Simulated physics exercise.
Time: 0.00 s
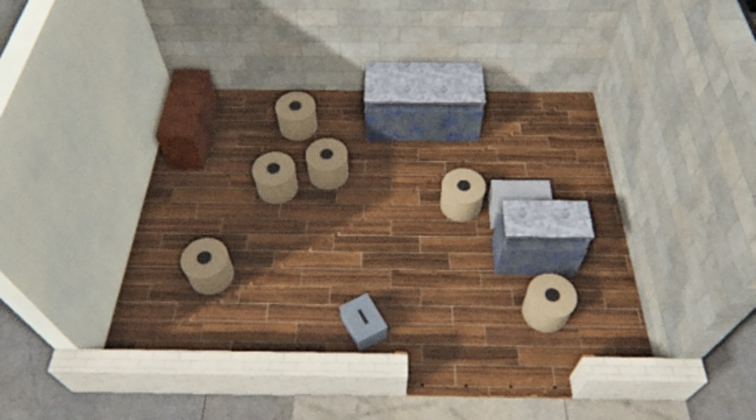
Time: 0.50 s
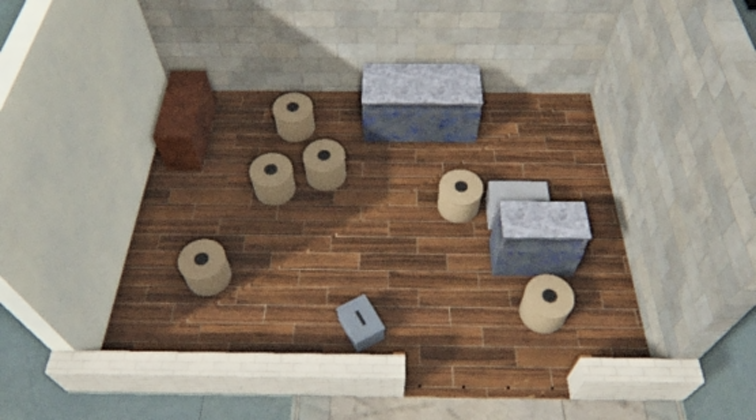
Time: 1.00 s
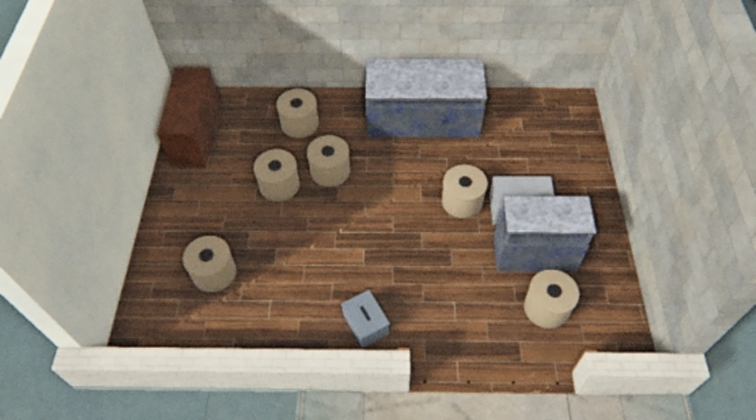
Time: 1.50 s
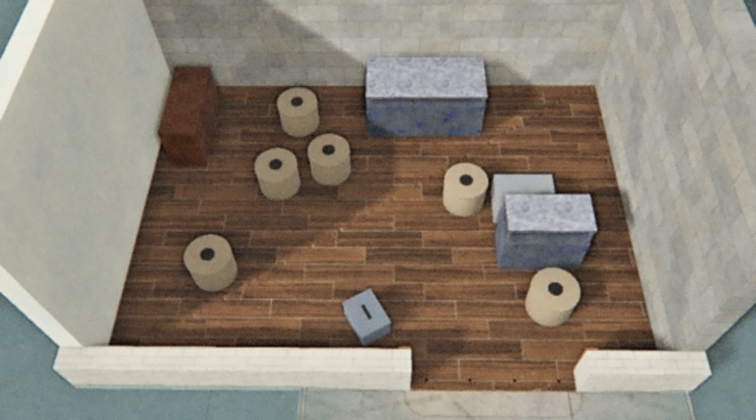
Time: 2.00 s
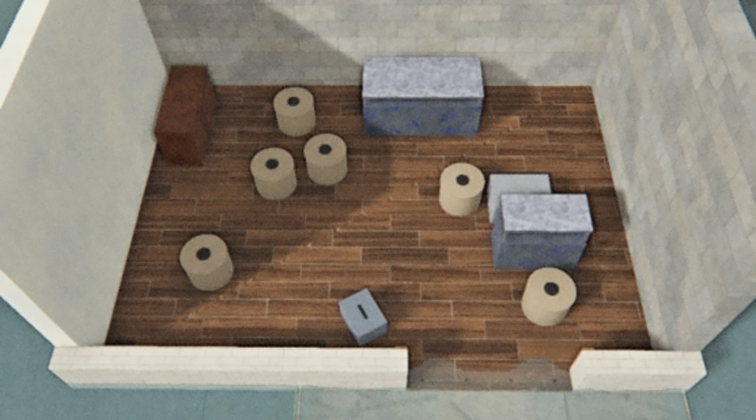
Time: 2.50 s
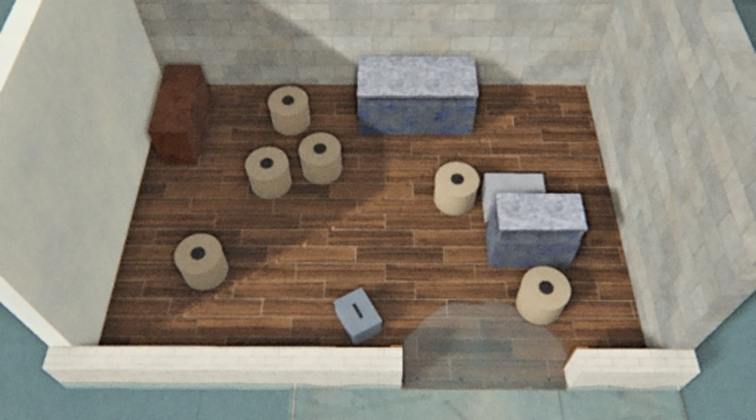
A walled room with a wooden floor, blue-grey blocks, a reddish-brown block and tan tubs stayed still while water rose outside, then spread in a small patch just inside the doorway.
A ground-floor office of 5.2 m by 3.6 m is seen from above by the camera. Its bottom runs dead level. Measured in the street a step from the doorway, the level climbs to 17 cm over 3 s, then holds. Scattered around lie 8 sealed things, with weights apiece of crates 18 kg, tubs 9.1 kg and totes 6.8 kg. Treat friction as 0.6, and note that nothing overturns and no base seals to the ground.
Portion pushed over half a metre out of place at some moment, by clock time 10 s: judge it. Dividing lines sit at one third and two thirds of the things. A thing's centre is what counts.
A fair number move that far, a third to two thirds.
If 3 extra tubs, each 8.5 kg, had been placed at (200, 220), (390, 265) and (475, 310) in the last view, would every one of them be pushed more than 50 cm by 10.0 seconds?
Within the limit; beyond the limit; beyond the limit.
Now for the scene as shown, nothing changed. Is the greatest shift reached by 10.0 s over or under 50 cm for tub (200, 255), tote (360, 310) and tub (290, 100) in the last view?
First not as far, then not as far, then farther.
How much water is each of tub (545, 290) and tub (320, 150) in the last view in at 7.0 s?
Close to 8 and 3 centimetres.
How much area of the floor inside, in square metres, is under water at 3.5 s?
About 2.5 m2.
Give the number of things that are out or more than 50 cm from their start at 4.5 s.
The number comes to 2.
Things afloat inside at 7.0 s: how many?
Count: 2.
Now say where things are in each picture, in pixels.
The first picture shows a crate at (522, 196), on the bottom; a tub at (552, 295) rests on the ground; water covers 0.0 m2; 0 of 8 have shifted.
The second picture shows a crate at (520, 197) rests on the ground; a tub at (550, 296) rests on the ground; water covers 0.0 m2; 0 of 8 have shifted.
The third picture shows a crate at (524, 192), on the bottom; a tub at (554, 291) rests on the ground; 0.0 m2 under water; 0 of 8 have shifted.
The fourth picture shows a crate at (525, 190) rests on the ground; a tub at (556, 289), on the bottom; water covers 0.0 m2; 0 of 8 have shifted.
The fifth picture shows a crate at (521, 190), on the bottom; a tub at (552, 289) rests on the ground; 0.0 m2 under water; 0 of 8 have shifted.
The sixth picture shows a crate at (516, 189) rests on the ground; a tub at (546, 288) rests on the ground; 0.8 m2 under water; 0 of 8 have shifted.
After 3.5 s 0 of 8 are over 50 cm from their spots; 0 afloat.
After 4.5 s 2 of 8 are over 50 cm from their spots; 0 afloat.
After 7.0 s 2 of 8 are over 50 cm from their spots; 2 afloat.
After 10.0 s 5 of 8 are over 50 cm from their spots, and 5 have been at some point; 5 afloat.
